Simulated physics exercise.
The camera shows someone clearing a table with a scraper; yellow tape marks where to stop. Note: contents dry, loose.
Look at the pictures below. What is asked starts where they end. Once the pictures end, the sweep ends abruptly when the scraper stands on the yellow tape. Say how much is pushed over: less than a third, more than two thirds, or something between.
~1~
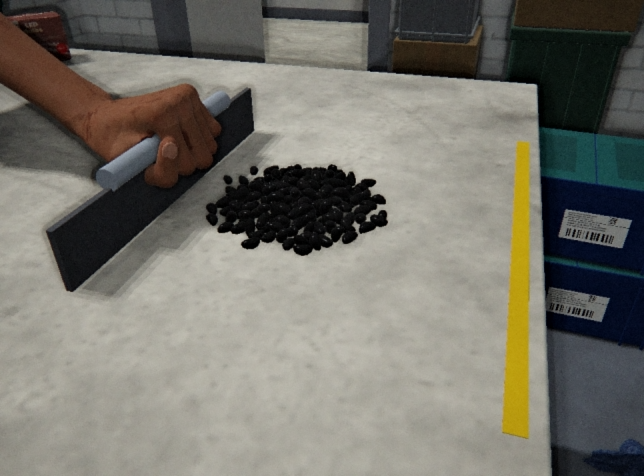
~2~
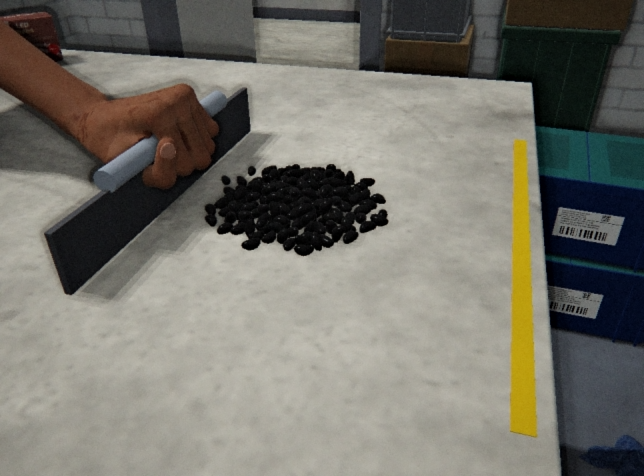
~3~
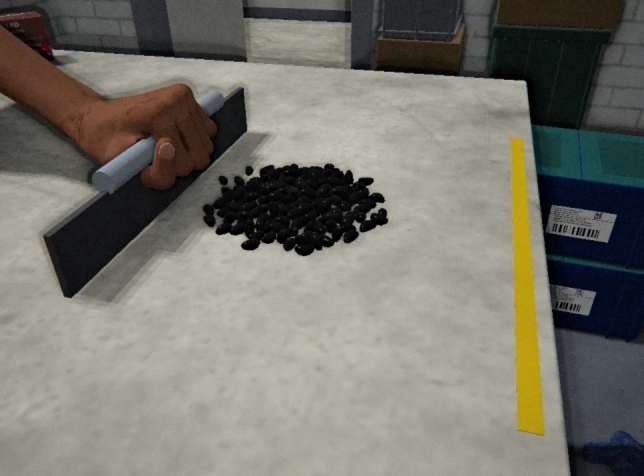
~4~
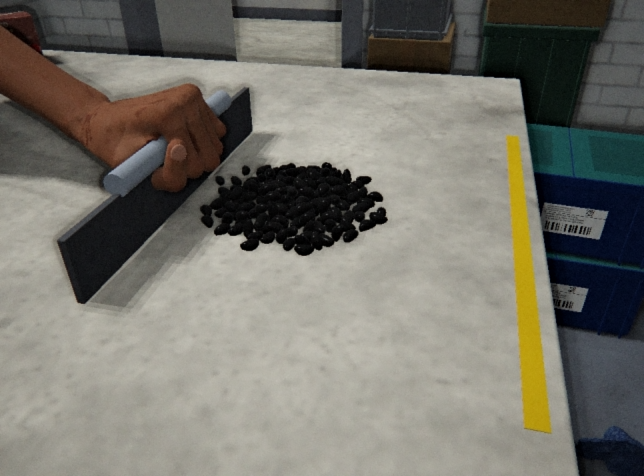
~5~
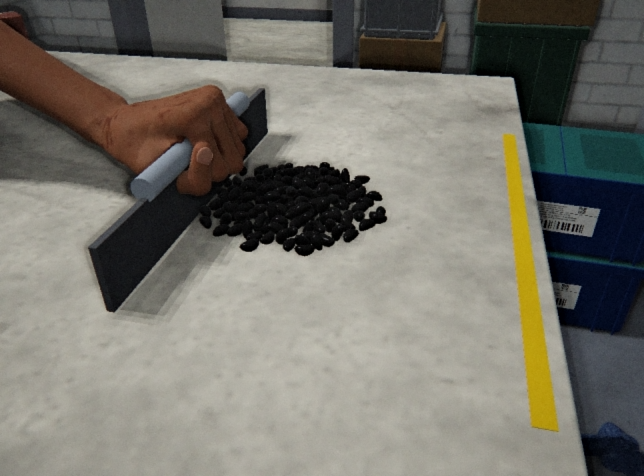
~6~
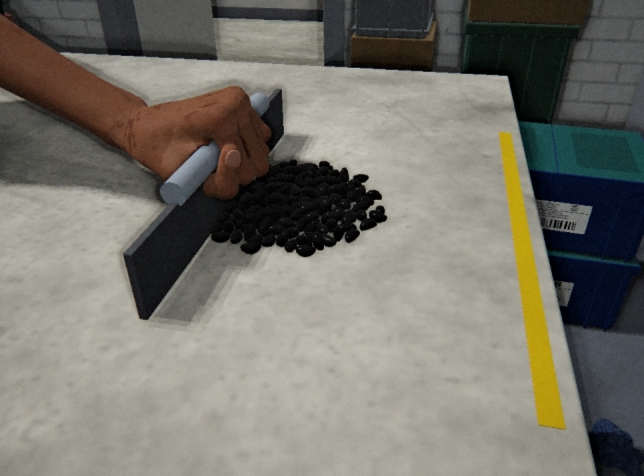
Higher than two thirds.
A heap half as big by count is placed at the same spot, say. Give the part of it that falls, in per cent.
Around 100 percent.
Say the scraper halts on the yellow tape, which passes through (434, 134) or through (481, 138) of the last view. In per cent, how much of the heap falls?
First try close to 10 percent, second try close to 70 percent.
Shortly afterwards, scraper still moving, near (381, 161); heap all on the table, its front near (521, 234).
Next, scraper stopped at the yellow tape; heap the bulk over the edge.
Some moments later, scraper stopped at the yellow tape; heap the whole lot over the edge.
In the end, scraper stopped at the yellow tape; heap the whole lot over the edge.
